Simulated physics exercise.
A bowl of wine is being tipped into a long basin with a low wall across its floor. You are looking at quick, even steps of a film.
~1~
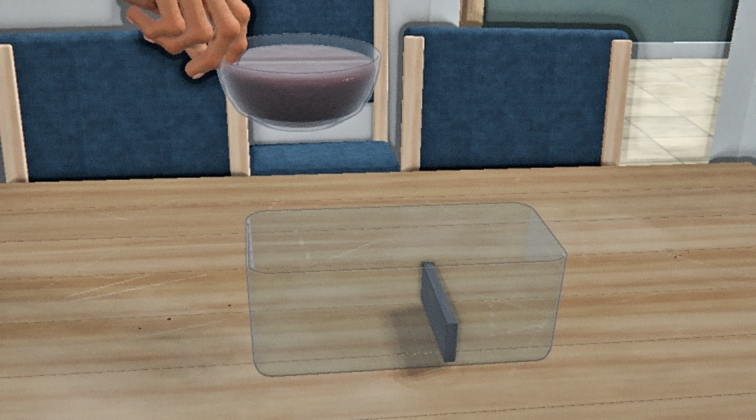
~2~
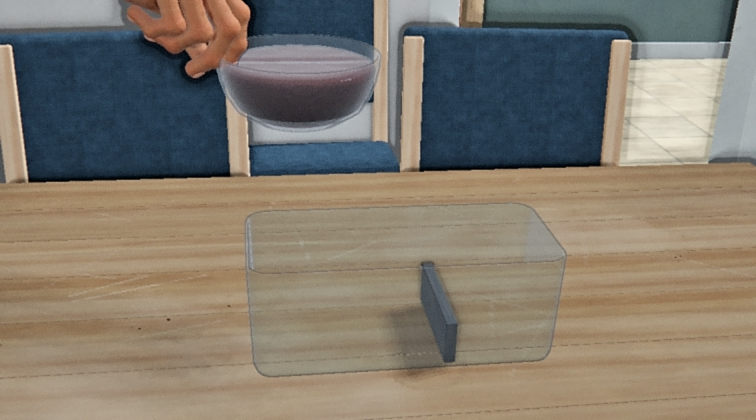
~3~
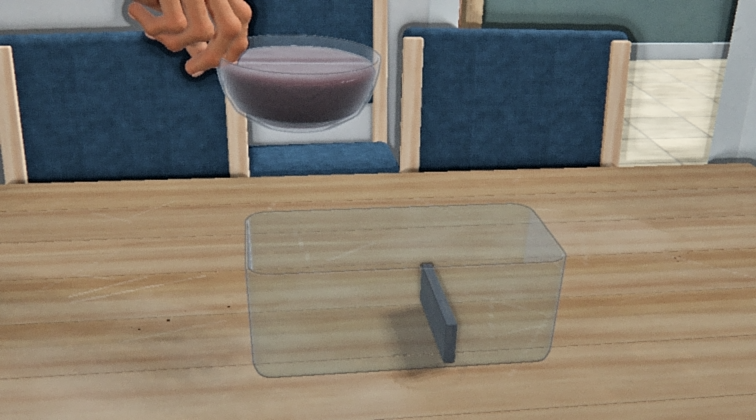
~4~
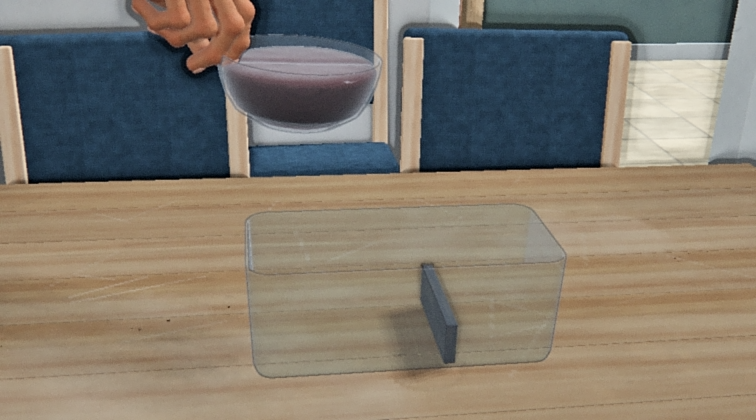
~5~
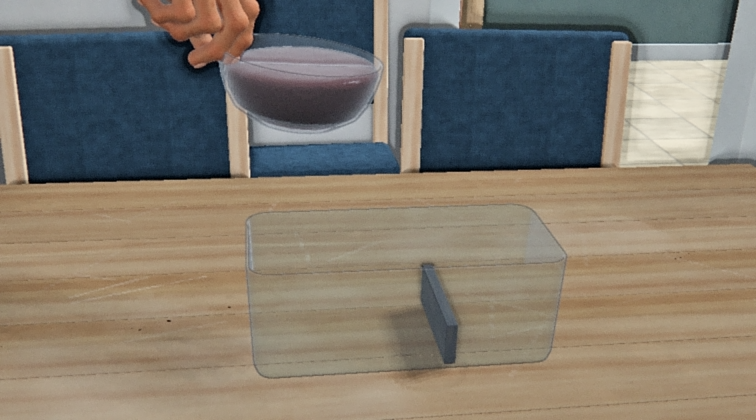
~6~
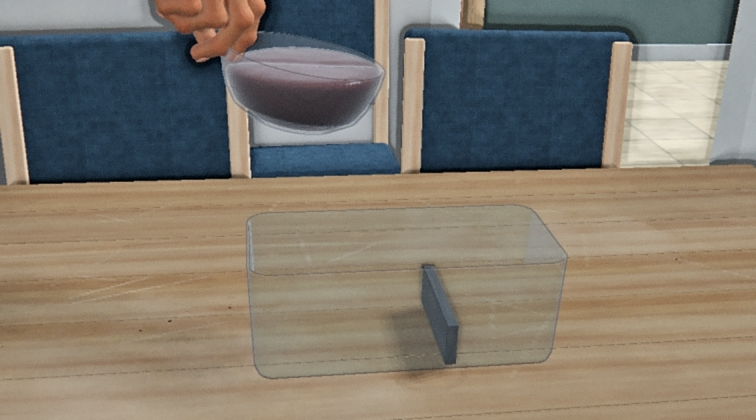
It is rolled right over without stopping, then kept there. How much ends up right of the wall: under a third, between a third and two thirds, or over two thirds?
The share right of the wall fails to exceed two thirds but reaches one third.
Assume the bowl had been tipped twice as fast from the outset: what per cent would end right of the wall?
Around 30 percent ends up there.
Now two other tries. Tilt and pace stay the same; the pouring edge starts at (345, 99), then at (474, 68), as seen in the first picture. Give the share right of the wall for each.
Start one gives close to 5 percent, start two close to 75 percent.
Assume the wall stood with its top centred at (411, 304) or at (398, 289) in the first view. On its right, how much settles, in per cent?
That'd be about 70 percent for the first and about 85 percent for the other.
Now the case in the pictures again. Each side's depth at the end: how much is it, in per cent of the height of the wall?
On the left 30 %, on the right 50 %.
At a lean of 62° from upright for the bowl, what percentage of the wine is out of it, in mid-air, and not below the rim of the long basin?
About 40 per cent.
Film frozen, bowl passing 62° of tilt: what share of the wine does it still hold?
Roughly 45 in a hundred.
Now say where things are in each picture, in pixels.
In the first picture, it leans 0°; its right rim is at (379, 54); the wine meets the walls at (221, 62) and (375, 60); the long basin's rim runs from (247, 243) to (548, 231); the wall's top is at (439, 293).
In the second picture, it leans 0°; its right rim is at (379, 55); the wine meets the walls at (221, 62) and (375, 61).
In the third picture, it leans 2°; its right rim is at (379, 57); the wine meets the walls at (220, 62) and (375, 63).
In the fourth picture, it leans 4°; its right rim is at (380, 61); the wine meets the walls at (222, 62) and (375, 64).
In the fifth picture, it leans 7°; its right rim is at (381, 65); the wine meets the walls at (224, 62) and (377, 65).
In the sixth picture, it leans 11°; its right rim is at (383, 71); the wine meets the walls at (226, 63) and (381, 67).
A moment on, the bowl is tipped part way and 43 per cent is still to pour, 7 is left of the wall and 11 right of it.
Next, the bowl is tipped on its side and 4 per cent is still to pour, 35 is left of the wall and 53 right of it.
Then the bowl is tipped on its side and 0 per cent is still to pour, 47 is left of the wall and 52 right of it.
Later the bowl is tipped on its side and 0 per cent is still to pour, 47 is left of the wall and 53 right of it.
In the end 47 per cent lies left of the wall, 53 right of it and 1 outside.
